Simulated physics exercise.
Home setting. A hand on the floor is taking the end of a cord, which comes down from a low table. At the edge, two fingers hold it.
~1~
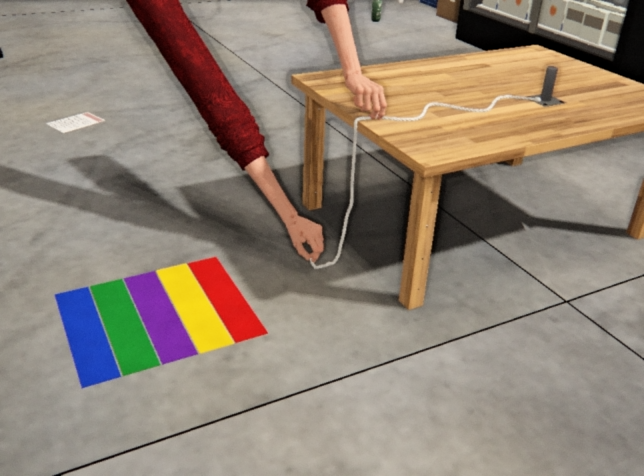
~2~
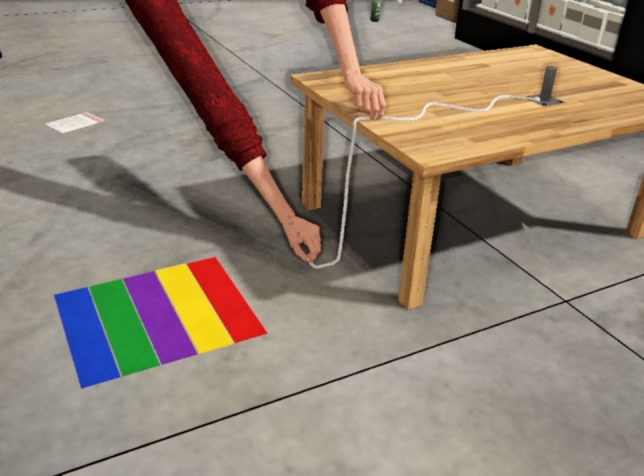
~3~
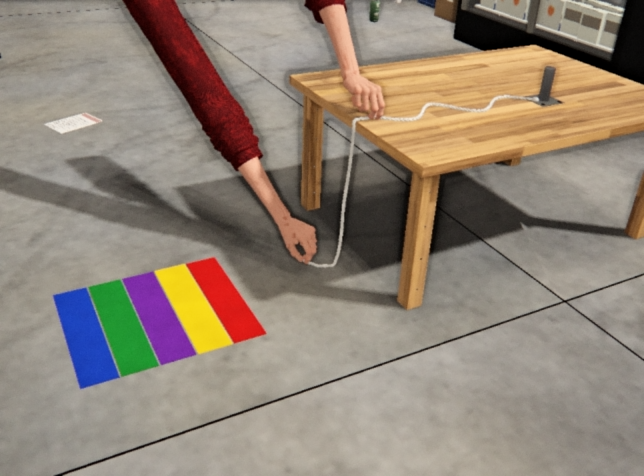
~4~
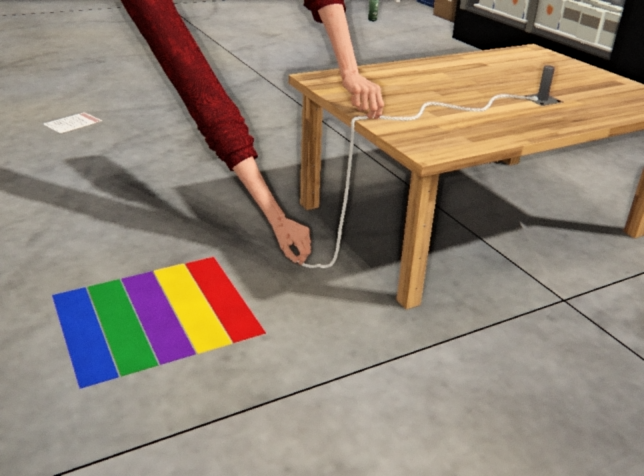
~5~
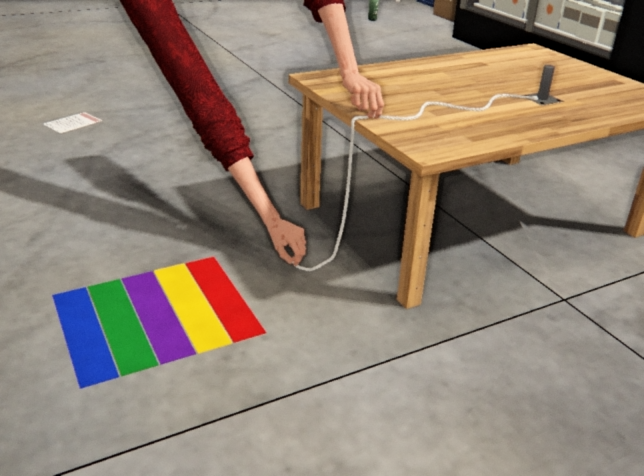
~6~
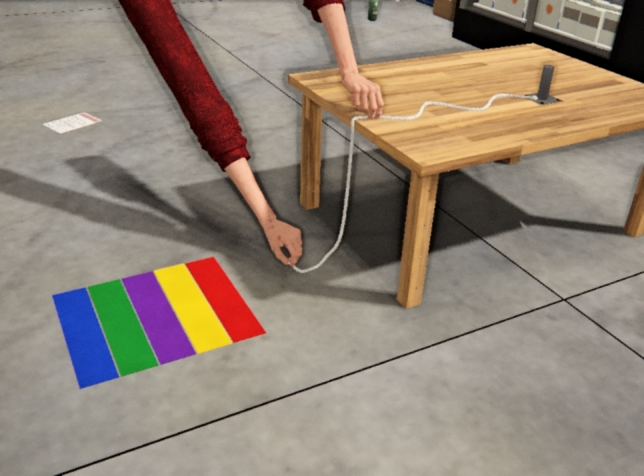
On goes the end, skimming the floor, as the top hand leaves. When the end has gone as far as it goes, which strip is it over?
It is over the purple strip.
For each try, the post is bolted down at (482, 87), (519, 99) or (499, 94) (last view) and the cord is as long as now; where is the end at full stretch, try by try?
One per try, in order: (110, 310), (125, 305), (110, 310).
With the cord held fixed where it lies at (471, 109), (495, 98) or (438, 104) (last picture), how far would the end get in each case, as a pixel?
In order: (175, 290), then (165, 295), then (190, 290).
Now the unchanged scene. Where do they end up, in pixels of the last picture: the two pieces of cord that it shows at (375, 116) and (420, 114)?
End points: Roughly (338, 140); roughly (384, 117).
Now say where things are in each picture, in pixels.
In the first frame, end (311, 259); red (242, 322); yellow (208, 332); purple (172, 342); green (135, 352); blue (96, 363).
In the second frame, end (308, 259); cord through (506, 97) (471, 110) (422, 115) (361, 119) (347, 185) (340, 249).
In the third frame, end (304, 260).
In the fourth frame, end (298, 261); cord through (504, 96) (469, 110) (420, 114) (359, 119) (348, 184) (338, 248).
In the fifth frame, end (293, 262).
In the sixth frame, end (289, 263); cord through (503, 96) (469, 109) (420, 114) (358, 119) (348, 184) (335, 248).
A little later, end near (214, 282); over red.
Next, end near (178, 292); over yellow.
When it is tight, end near (155, 298); over purple. It gets as far as the purple strip.
